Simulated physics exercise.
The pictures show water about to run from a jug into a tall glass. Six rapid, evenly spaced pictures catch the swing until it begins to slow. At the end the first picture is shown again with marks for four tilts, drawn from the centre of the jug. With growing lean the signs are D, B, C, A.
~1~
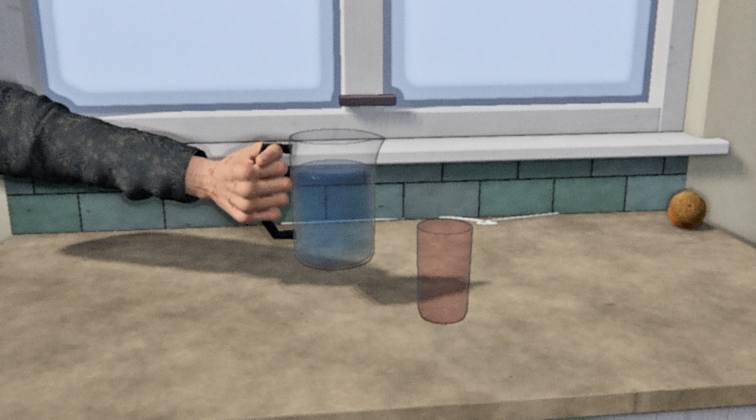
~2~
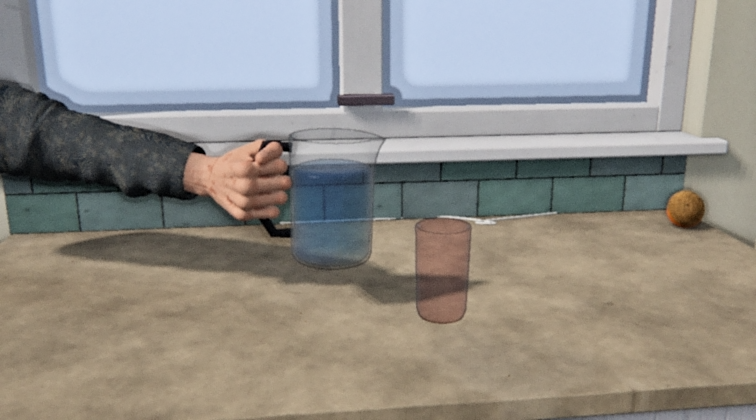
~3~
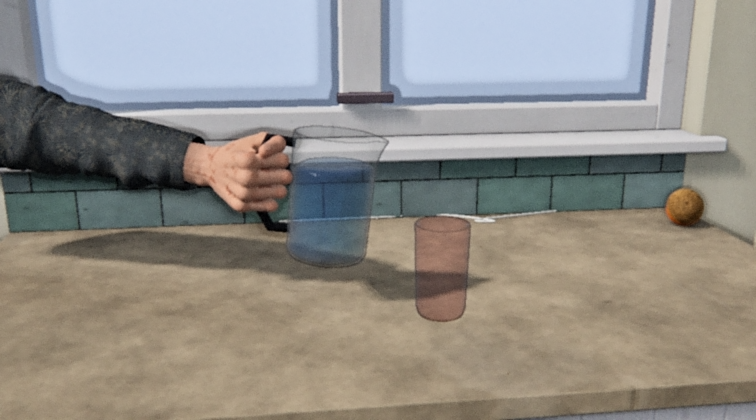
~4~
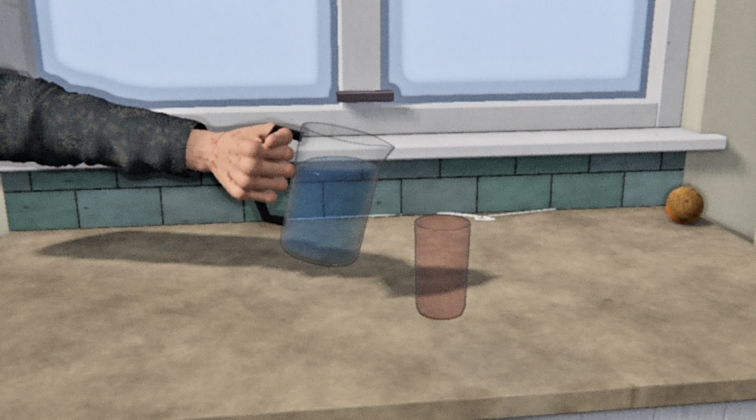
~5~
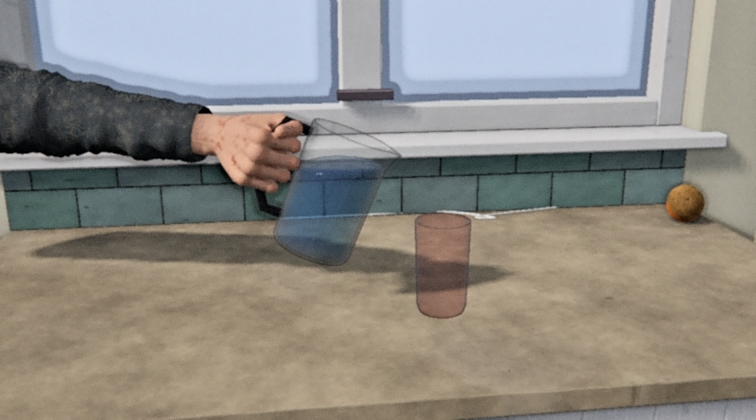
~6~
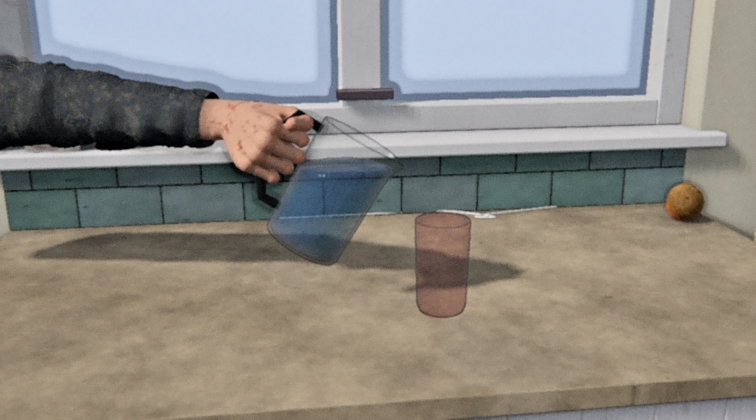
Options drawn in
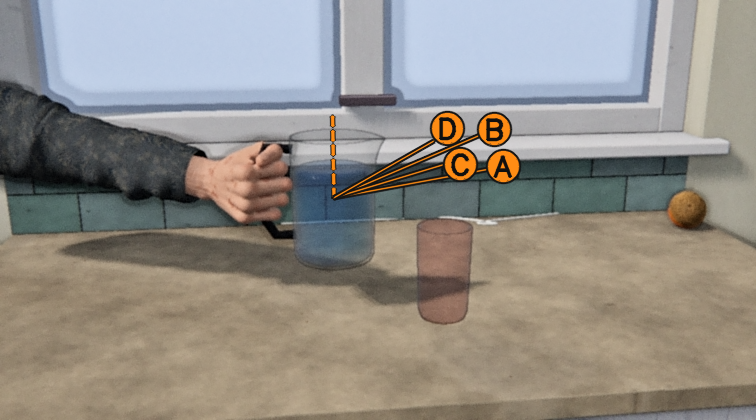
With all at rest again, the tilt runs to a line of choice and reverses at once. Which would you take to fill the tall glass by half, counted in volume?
Use tilt D.
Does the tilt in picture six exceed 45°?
No, it does not.
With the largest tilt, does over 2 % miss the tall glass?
Yes, it does.
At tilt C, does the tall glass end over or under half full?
Over.
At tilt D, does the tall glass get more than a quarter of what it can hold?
Yes, it does.
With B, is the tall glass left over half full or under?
Over.
In orange, A at (486, 169); B at (478, 135); C at (442, 164); D at (433, 141).
If A is chosen, the tall glass ends with about 71 % of what it can hold; 24 % of the water is spilt.
If B is chosen, the tall glass ends with about 68 % of what it can hold.
If C is chosen, the tall glass ends with about 75 % of what it can hold; 11 % of the water is spilt.
If D is chosen, the tall glass ends with about 49 % of what it can hold.
